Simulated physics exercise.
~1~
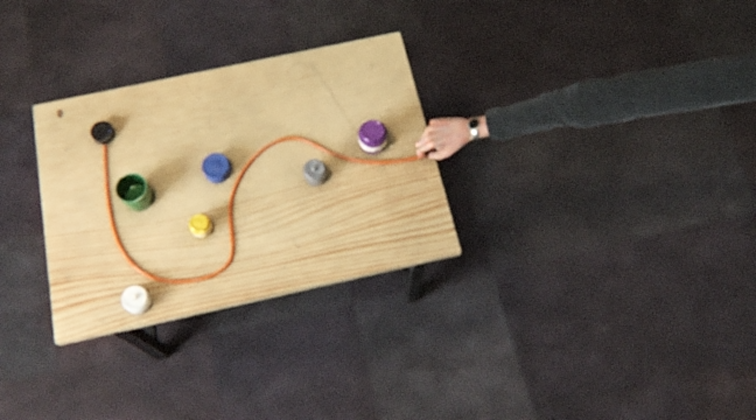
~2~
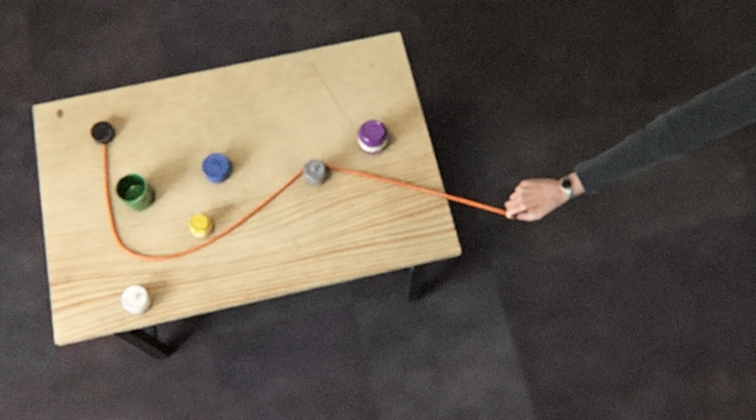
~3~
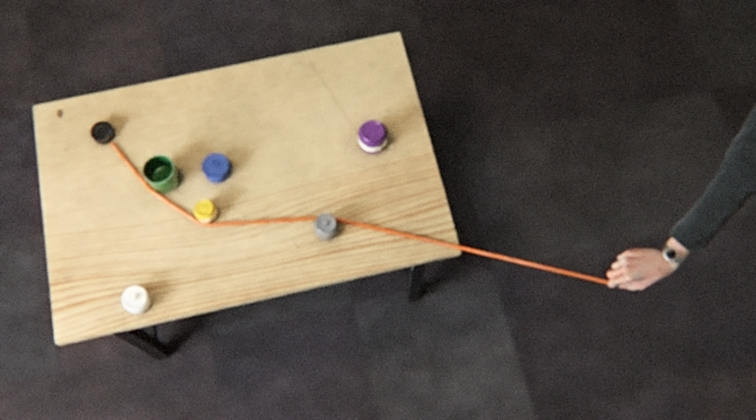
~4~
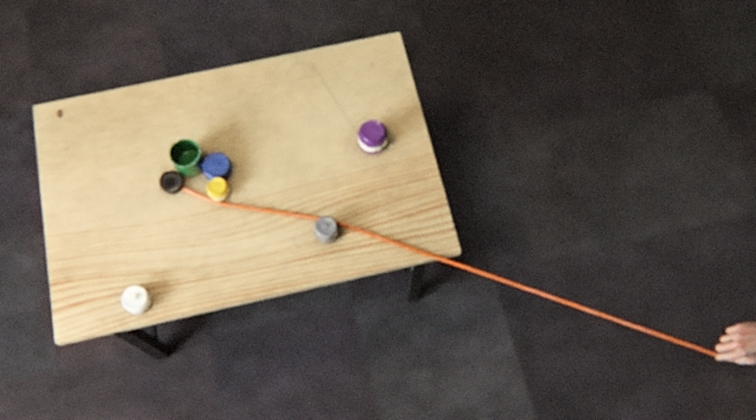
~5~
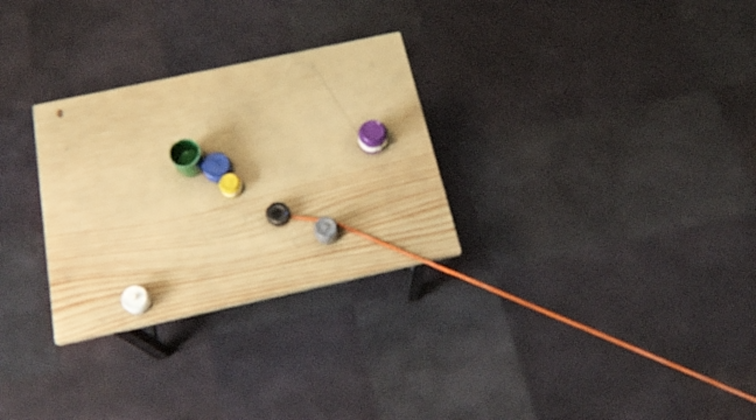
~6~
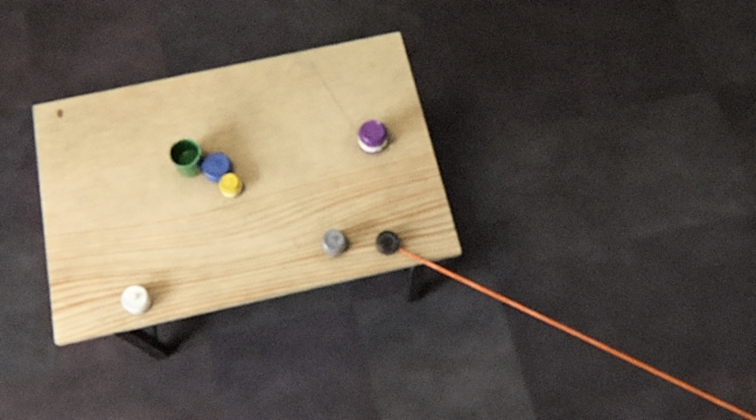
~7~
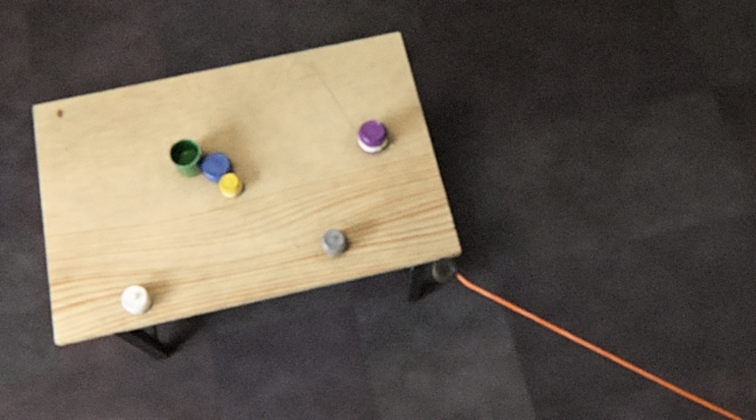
On a wooden desk, a hand pulling an orange wire right, dragging a black adaptor off the edge and shifting several small pots.
